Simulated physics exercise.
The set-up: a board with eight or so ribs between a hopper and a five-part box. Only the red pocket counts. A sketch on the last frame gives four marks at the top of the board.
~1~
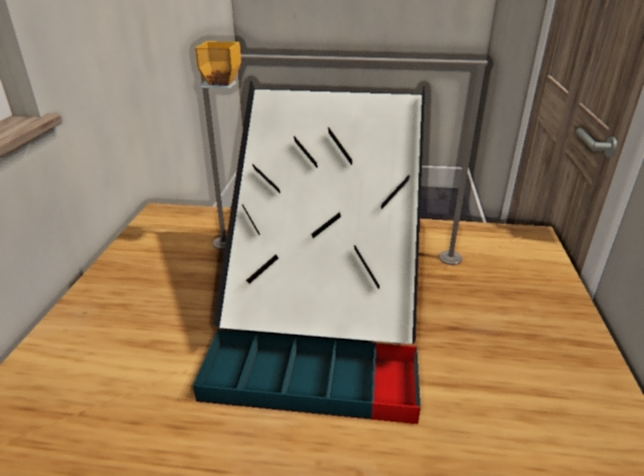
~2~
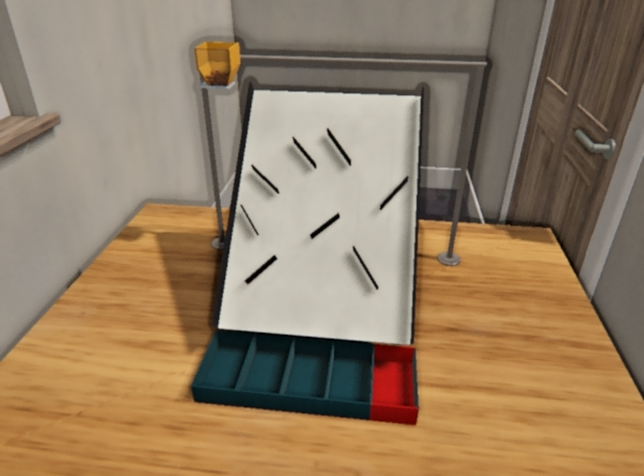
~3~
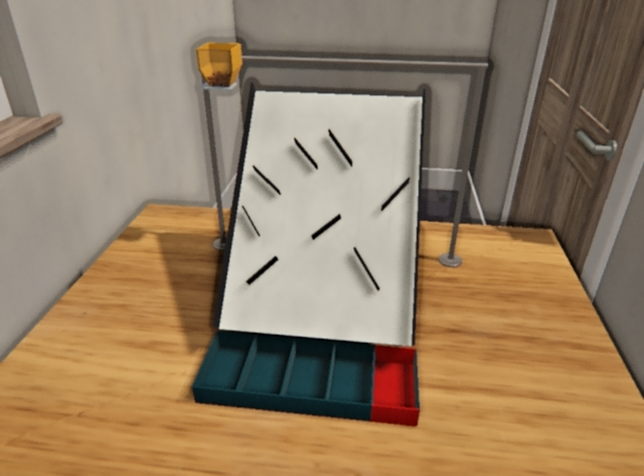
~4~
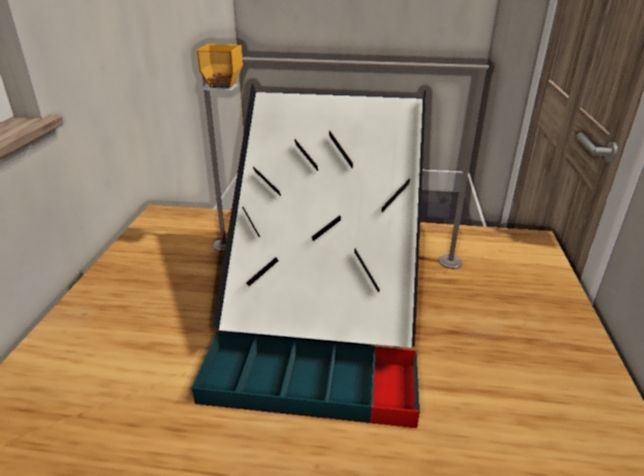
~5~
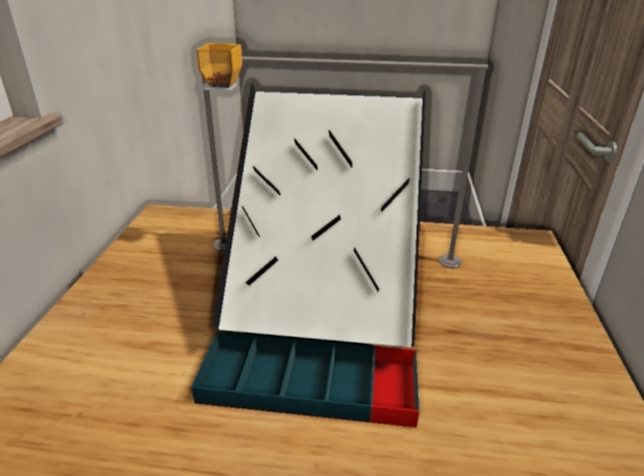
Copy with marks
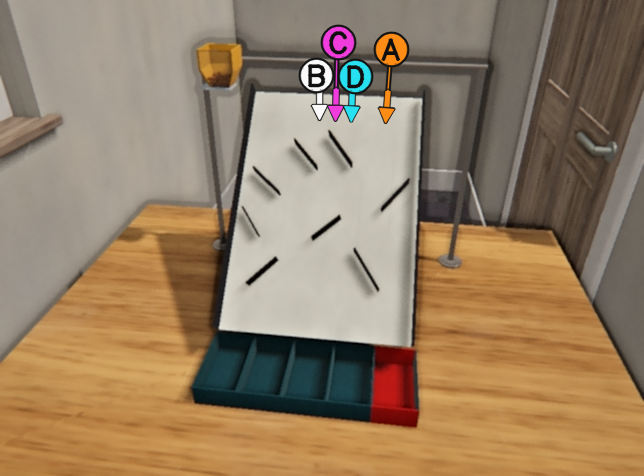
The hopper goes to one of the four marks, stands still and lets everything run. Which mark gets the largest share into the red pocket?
D.
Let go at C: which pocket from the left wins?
The fifth from the left.
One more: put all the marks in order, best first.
Best to worst: D, C, A, B.
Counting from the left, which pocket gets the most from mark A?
It is the fifth one.
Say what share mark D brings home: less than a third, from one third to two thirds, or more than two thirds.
Mark D gives more than two thirds.
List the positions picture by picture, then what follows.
The first picture shows hopper at (221, 76), cereal balls, door shut.
The second picture shows ribs (293, 137) to (315, 163), (327, 128) to (351, 161), (251, 165) to (277, 189).
The third picture shows ribs (382, 207) to (409, 177), (242, 205) to (257, 232), (311, 236) to (340, 214).
The fourth picture shows ribs (246, 283) to (276, 257), (355, 248) to (379, 290).
The fifth picture shows red pocket at (394, 415), number 5 of 5 from the left.
On the marked copy, mark A meets the board at (386, 117); mark B meets the board at (319, 114); mark C meets the board at (335, 115); mark D meets the board at (351, 115).
If A is chosen, about half in the red pocket, a small part in other pockets, about a third outside the box.
If B is chosen, about a third in the red pocket, about a third in other pockets, about a quarter outside the box.
If C is chosen, about two thirds in the red pocket, about a quarter in other pockets, a small part outside the box.
If D is chosen, most in the red pocket, a small part in other pockets, a small part outside the box.
